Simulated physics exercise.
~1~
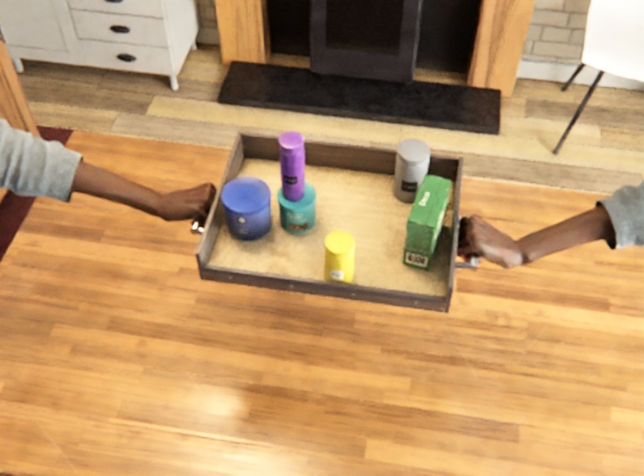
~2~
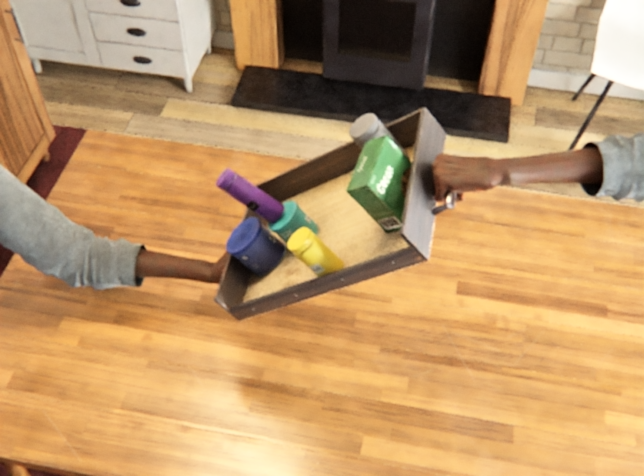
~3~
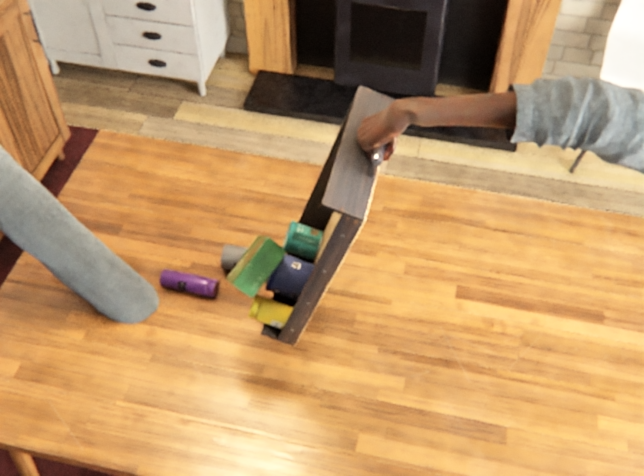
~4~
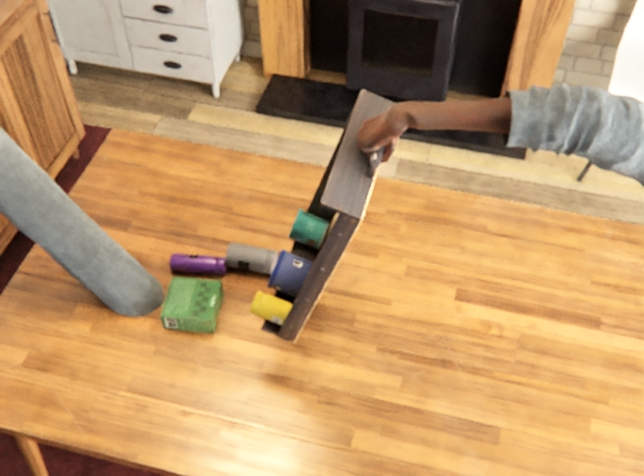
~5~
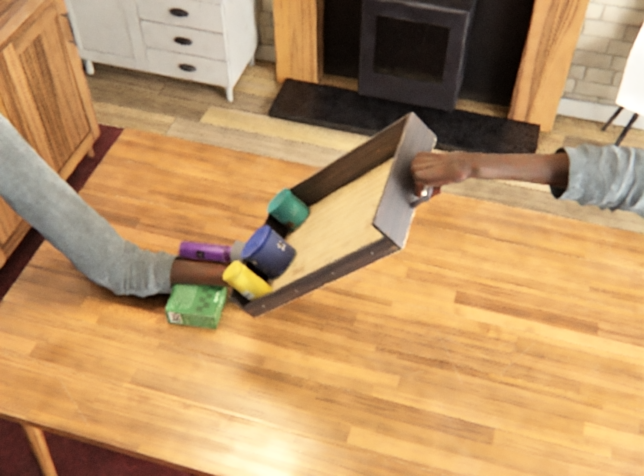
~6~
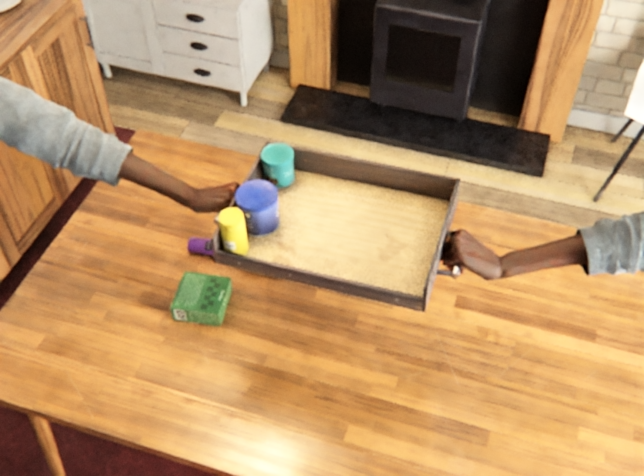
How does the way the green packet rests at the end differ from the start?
At the start the green packet stands upright in the tray, but at the end it lies on its side on the table.
